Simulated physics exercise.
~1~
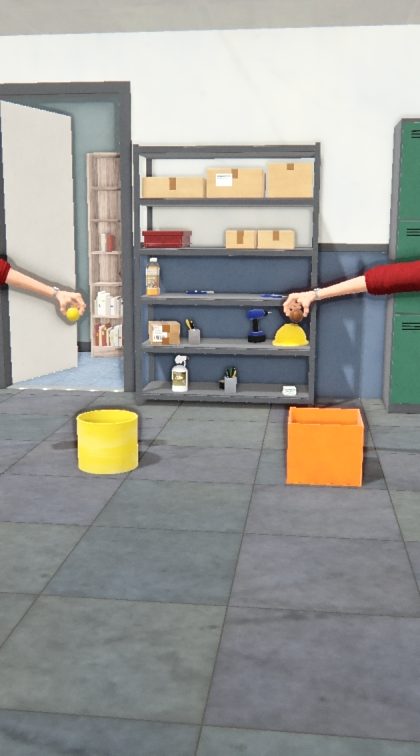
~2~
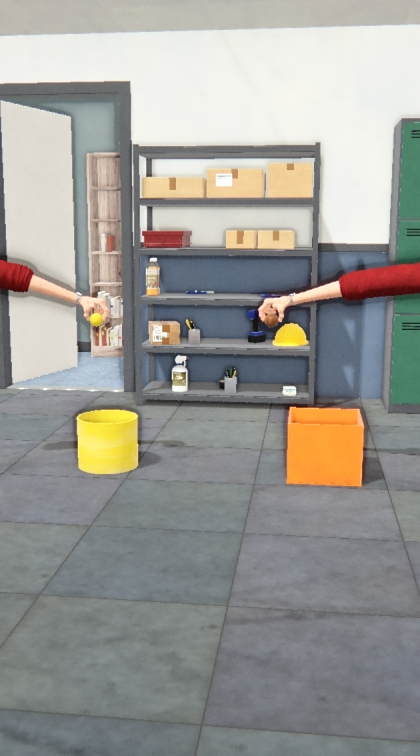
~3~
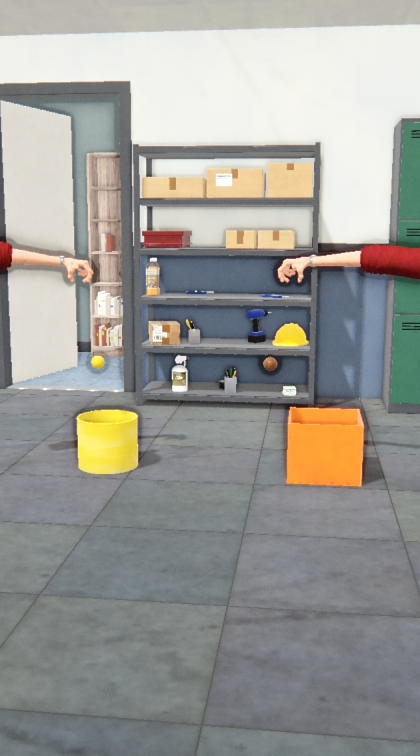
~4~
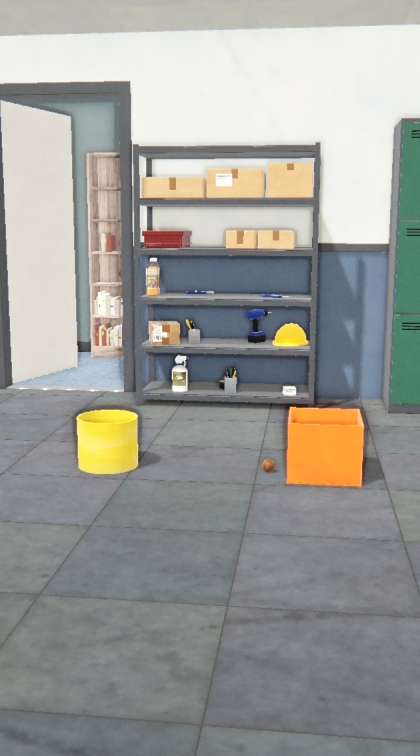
At first, two red-sleeved arms reach in from either side of a storage room, the left hand holding a lemon and the right hand a small brown onion, with a yellow bucket and an orange basket on the tiled floor below. The left hand shifts to the right, bringing the lemon over the bucket, while the right hand moves a little left with the onion. Both hands then open, and the two items drop. By the end, the arms are gone, the lemon is out of sight in the bucket, and the onion lies on the floor just left of the basket.
